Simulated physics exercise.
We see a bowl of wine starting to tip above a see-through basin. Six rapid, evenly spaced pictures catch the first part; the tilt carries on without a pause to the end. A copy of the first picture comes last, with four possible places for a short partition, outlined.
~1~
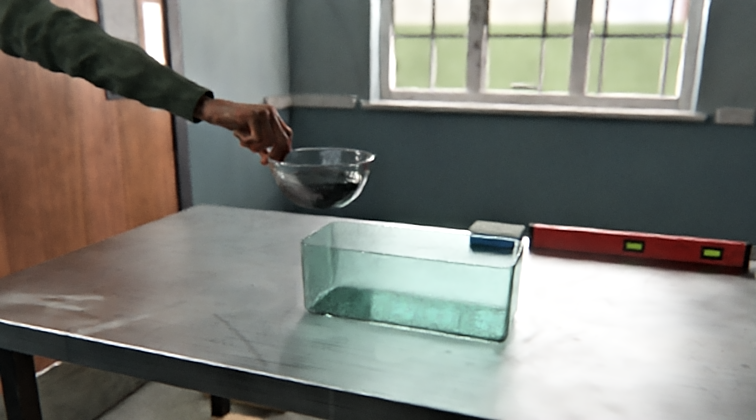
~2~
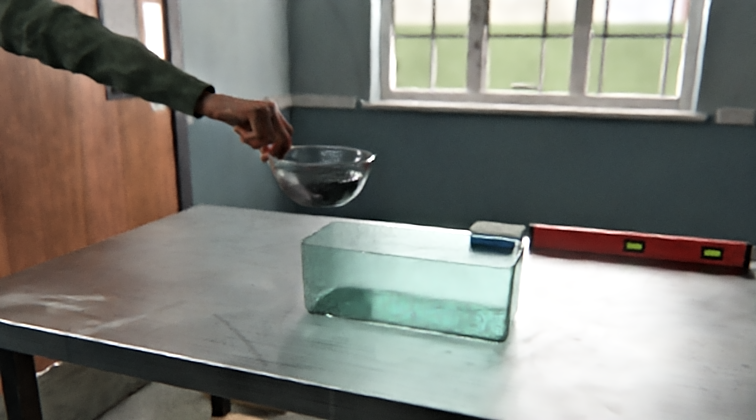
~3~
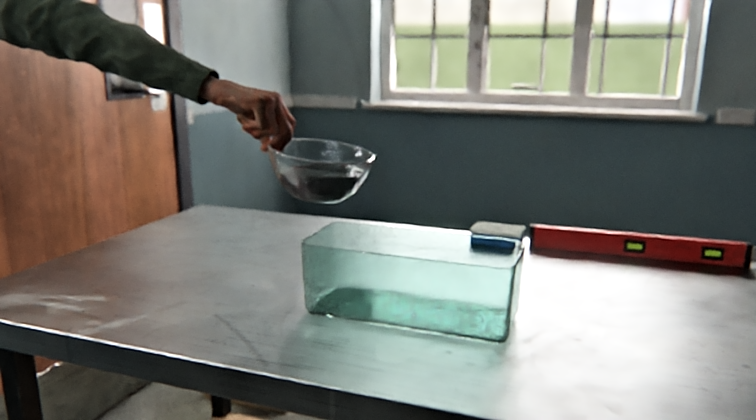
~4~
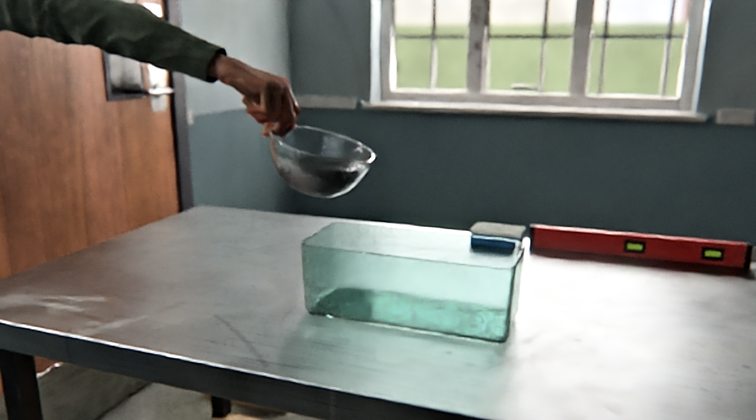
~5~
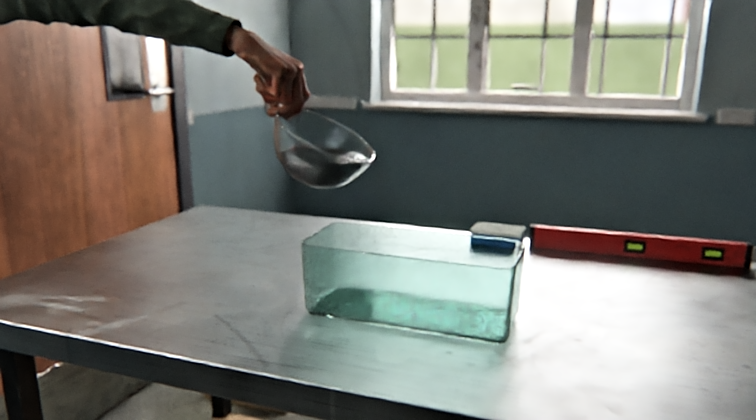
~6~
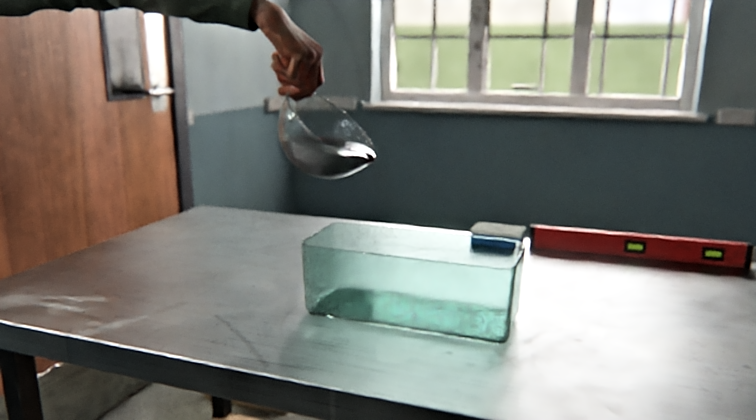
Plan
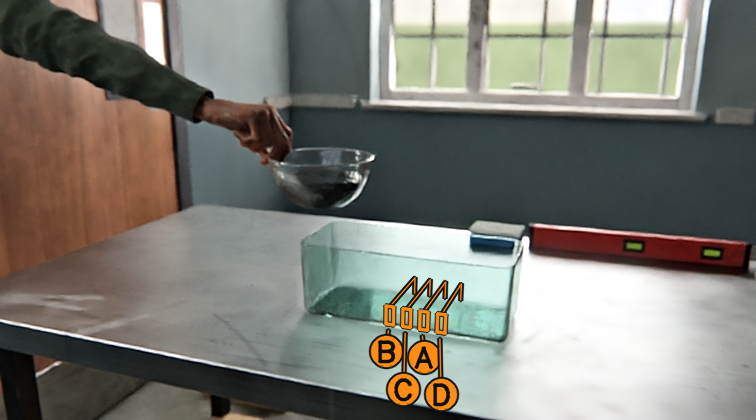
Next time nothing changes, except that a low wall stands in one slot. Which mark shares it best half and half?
Use slot A.
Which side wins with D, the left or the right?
More ends on the left.
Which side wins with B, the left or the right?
The right side.
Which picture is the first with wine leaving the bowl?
In picture 6.
On the marked copy, A at (422, 335); B at (388, 330); C at (405, 333); D at (439, 338).
If A is chosen, about 48 % ends left of the wall and 50 % right of it.
If B is chosen, about 18 % ends left of the wall and 80 % right of it.
If C is chosen, about 17 % ends left of the wall and 81 % right of it.
If D is chosen, about 84 % ends left of the wall and 12 % right of it; 4 % is lost outside.
